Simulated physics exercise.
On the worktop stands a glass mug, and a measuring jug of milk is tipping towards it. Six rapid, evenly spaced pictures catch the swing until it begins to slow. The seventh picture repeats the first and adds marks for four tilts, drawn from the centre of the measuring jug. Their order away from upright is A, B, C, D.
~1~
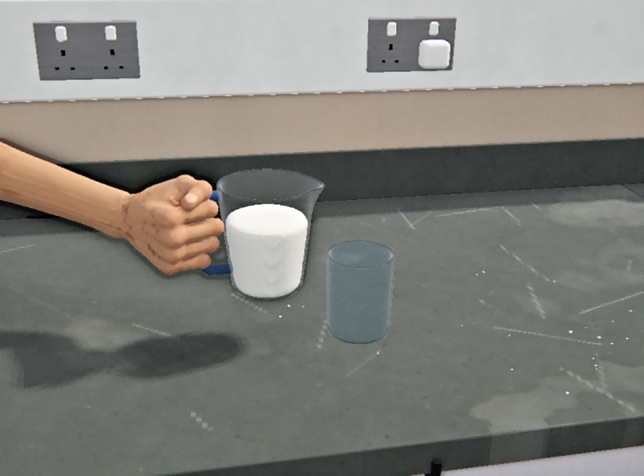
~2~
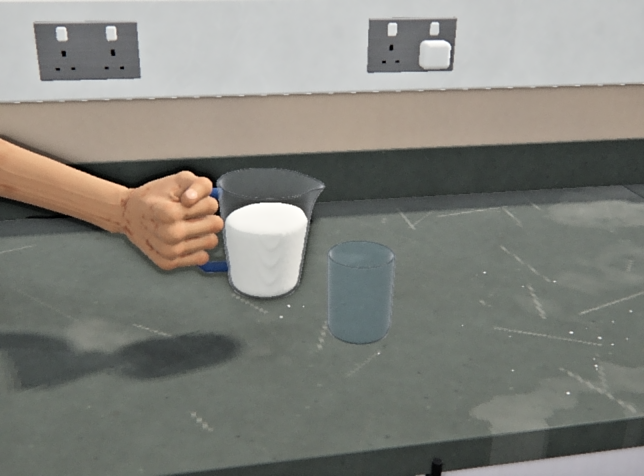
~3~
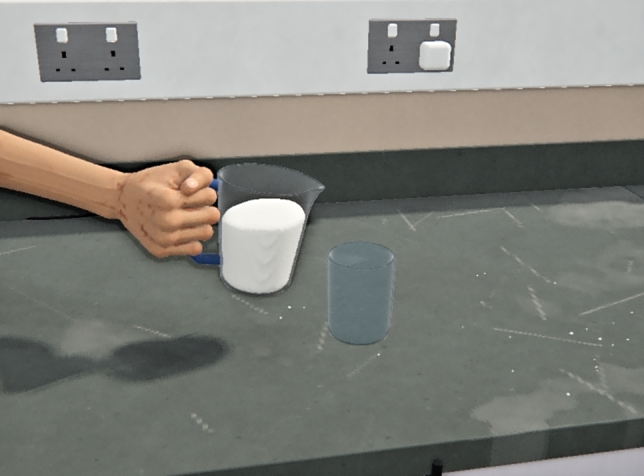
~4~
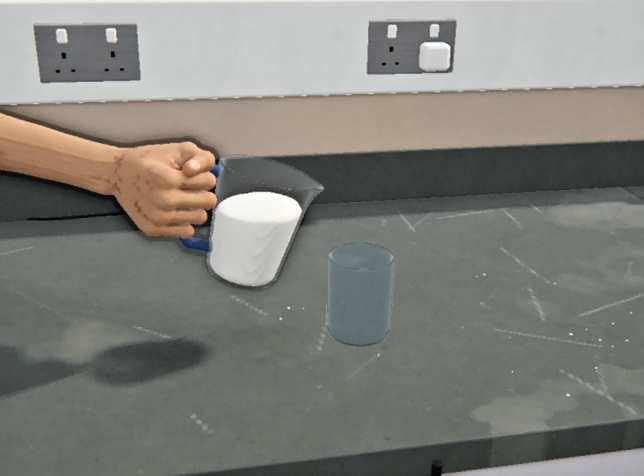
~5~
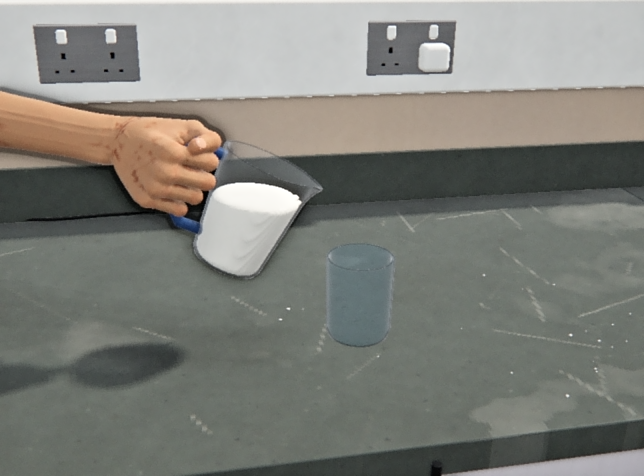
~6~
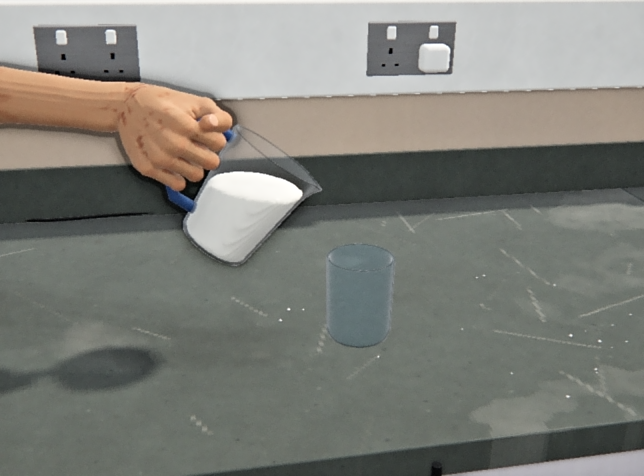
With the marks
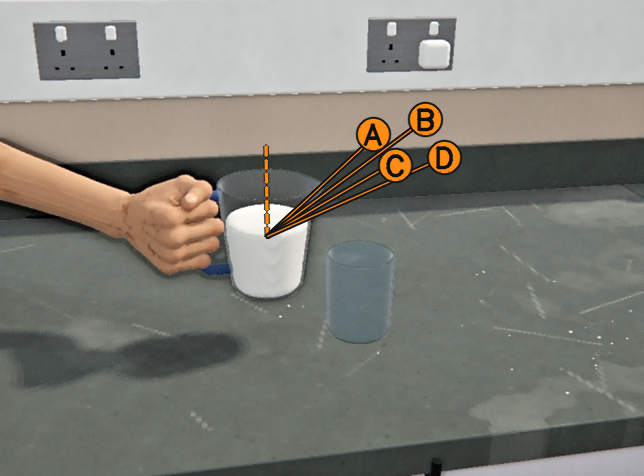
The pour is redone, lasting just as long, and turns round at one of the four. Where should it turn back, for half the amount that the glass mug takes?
It is D.
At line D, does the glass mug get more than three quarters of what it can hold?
No.
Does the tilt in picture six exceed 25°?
Yes, it does.
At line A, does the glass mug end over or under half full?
Under.
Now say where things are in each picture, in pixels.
The first picture shows upright, lip at (322, 184); rim of the glass mug round (361, 253); nothing has left yet.
The second picture shows upright, lip at (322, 185); nothing has left yet.
The third picture shows tipped about 7°, lip at (322, 186); nothing has left yet.
The fourth picture shows tipped about 15°, lip at (321, 186); nothing has left yet.
The fifth picture shows tipped about 25°, lip at (320, 187); nothing has left yet.
The sixth picture shows tipped about 36°, lip at (320, 187); nothing has left yet.
In orange, A at (362, 148); B at (411, 129); C at (378, 171); D at (428, 164).
If A is chosen, the glass mug ends with about 10 % of what it can hold.
If B is chosen, the glass mug ends with about 20 % of what it can hold.
If C is chosen, the glass mug ends with about 35 % of what it can hold.
If D is chosen, the glass mug ends with about 51 % of what it can hold.
